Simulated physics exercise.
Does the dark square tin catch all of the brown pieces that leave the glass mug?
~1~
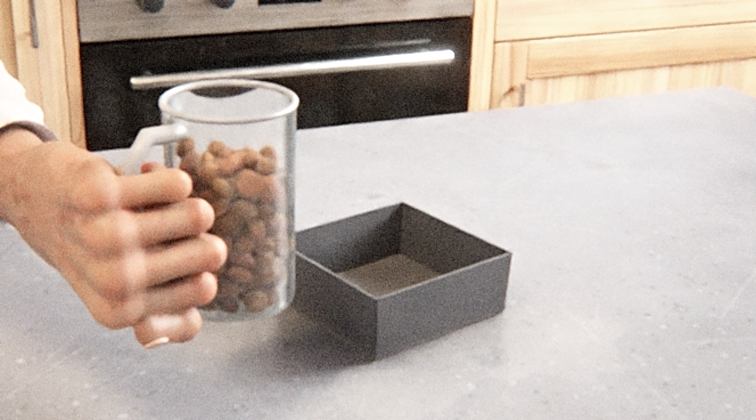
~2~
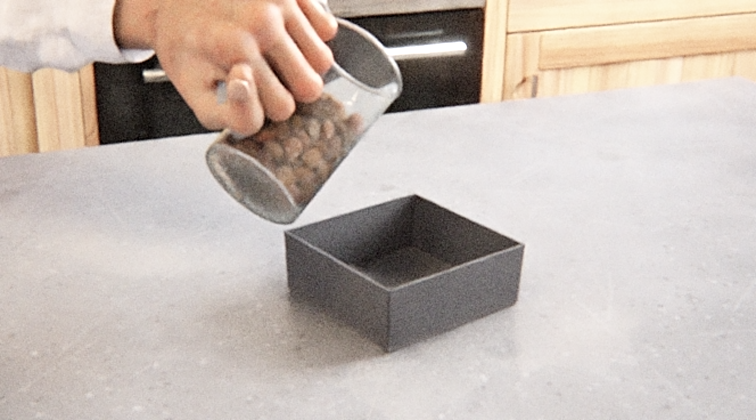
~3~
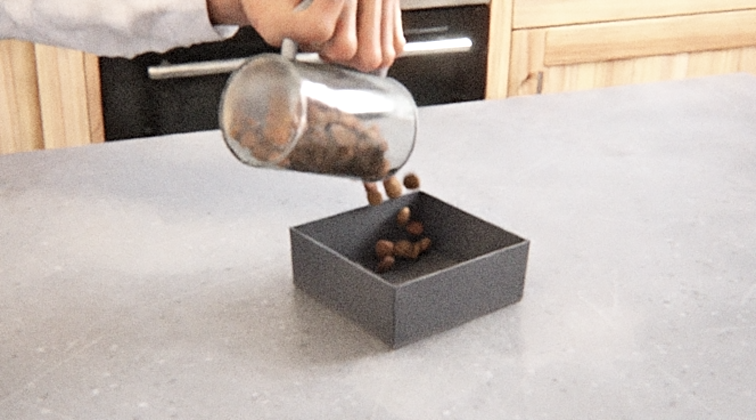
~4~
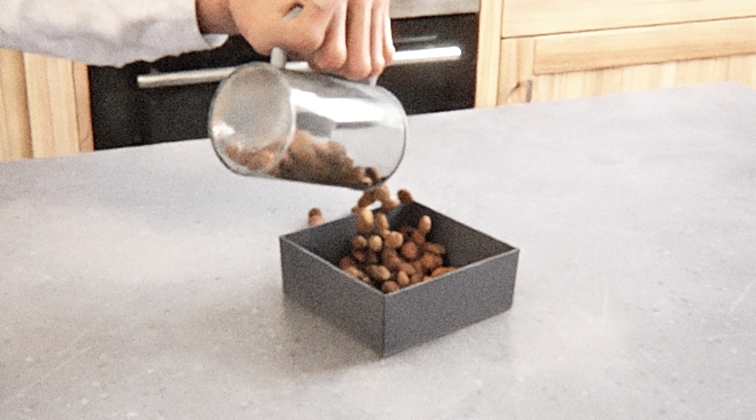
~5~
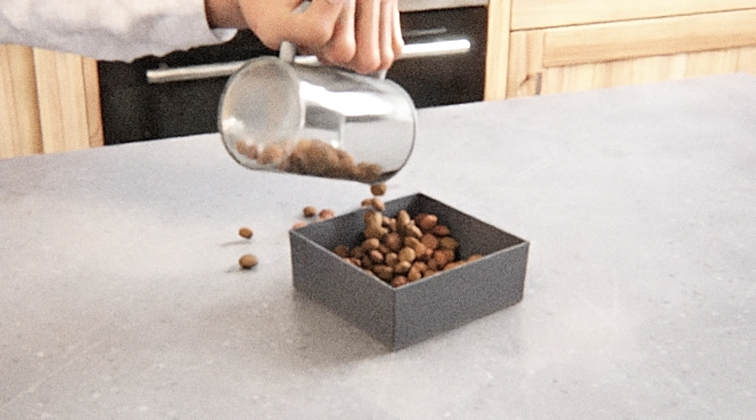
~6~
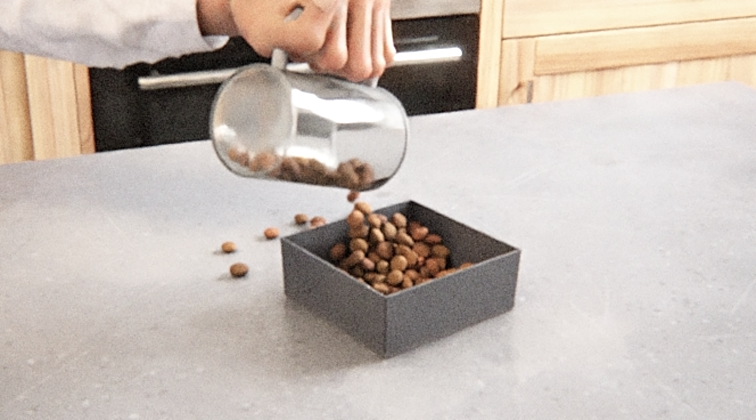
No, the tin catches most of them in a heap, but several miss it and end up on the counter to its left.
